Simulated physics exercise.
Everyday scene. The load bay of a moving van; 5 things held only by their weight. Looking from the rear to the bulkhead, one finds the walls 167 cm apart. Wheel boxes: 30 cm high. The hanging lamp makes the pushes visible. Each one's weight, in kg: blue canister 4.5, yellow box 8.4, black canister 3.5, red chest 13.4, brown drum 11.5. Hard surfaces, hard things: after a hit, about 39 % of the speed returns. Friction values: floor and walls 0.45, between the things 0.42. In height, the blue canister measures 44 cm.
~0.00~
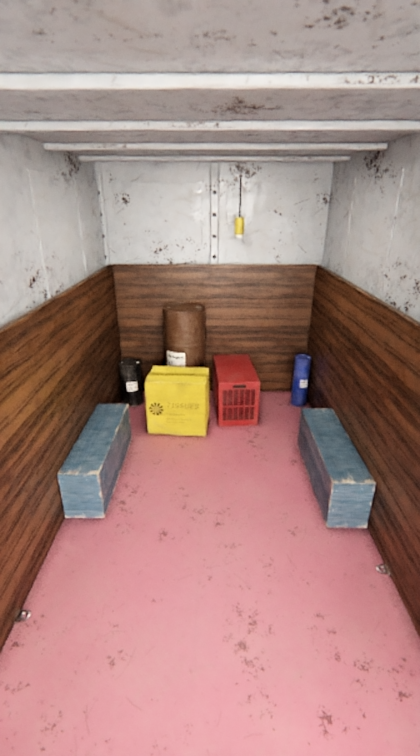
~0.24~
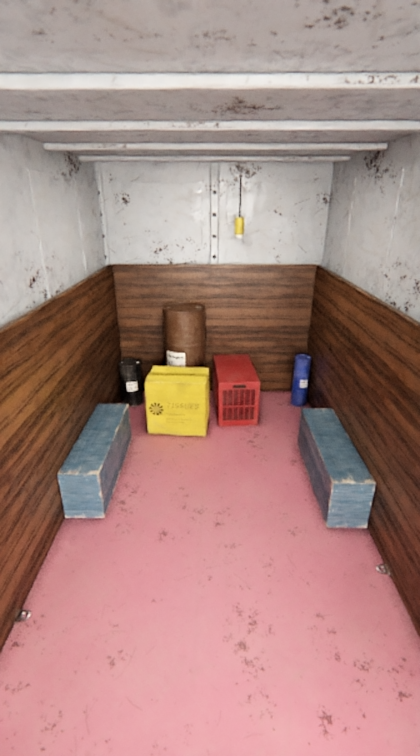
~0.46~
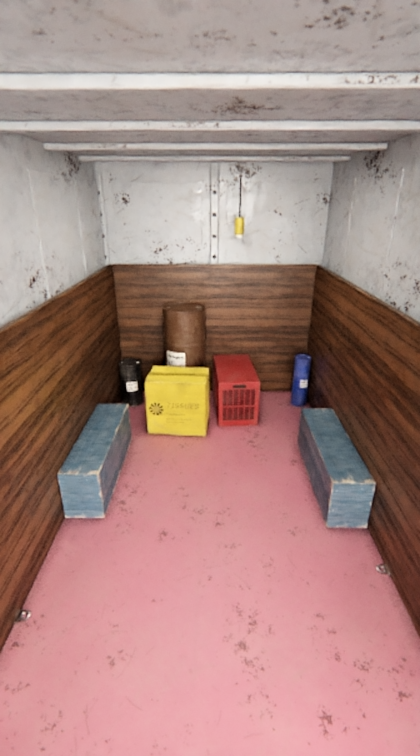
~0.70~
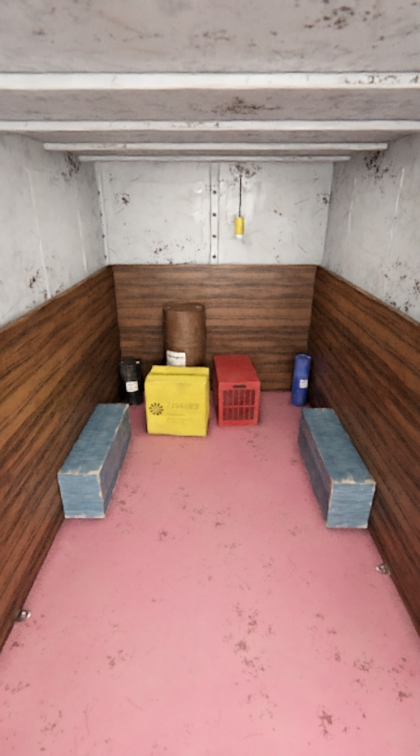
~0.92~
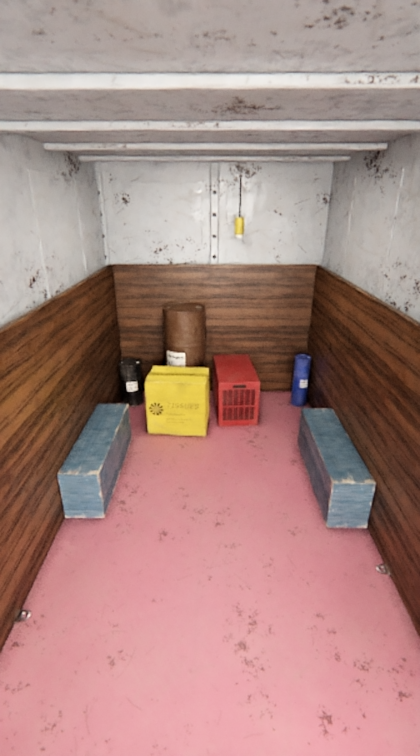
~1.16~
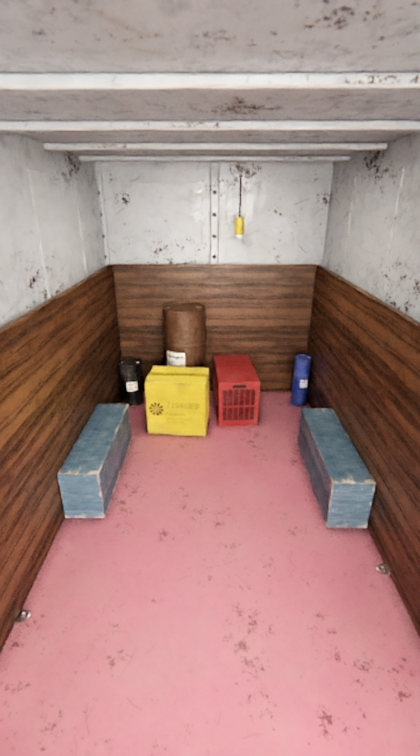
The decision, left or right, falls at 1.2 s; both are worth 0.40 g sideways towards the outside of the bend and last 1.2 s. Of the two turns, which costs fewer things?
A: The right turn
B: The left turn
B, the left turn.
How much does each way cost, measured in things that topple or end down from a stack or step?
Going left: 0; going right: 1.
Turning left. By 2.26 s, push 0.23 g right; brown drum tilted 5°.
By 2.76 s, smooth.
When it is over (3.5 s), all 5 within 15 cm of the start. End places, in pixels of the last picture, blue canister near (302, 381), yellow box near (179, 400).
Turning right instead, blue canister tipped over or down from a stack or step, 1 of 5 in all.
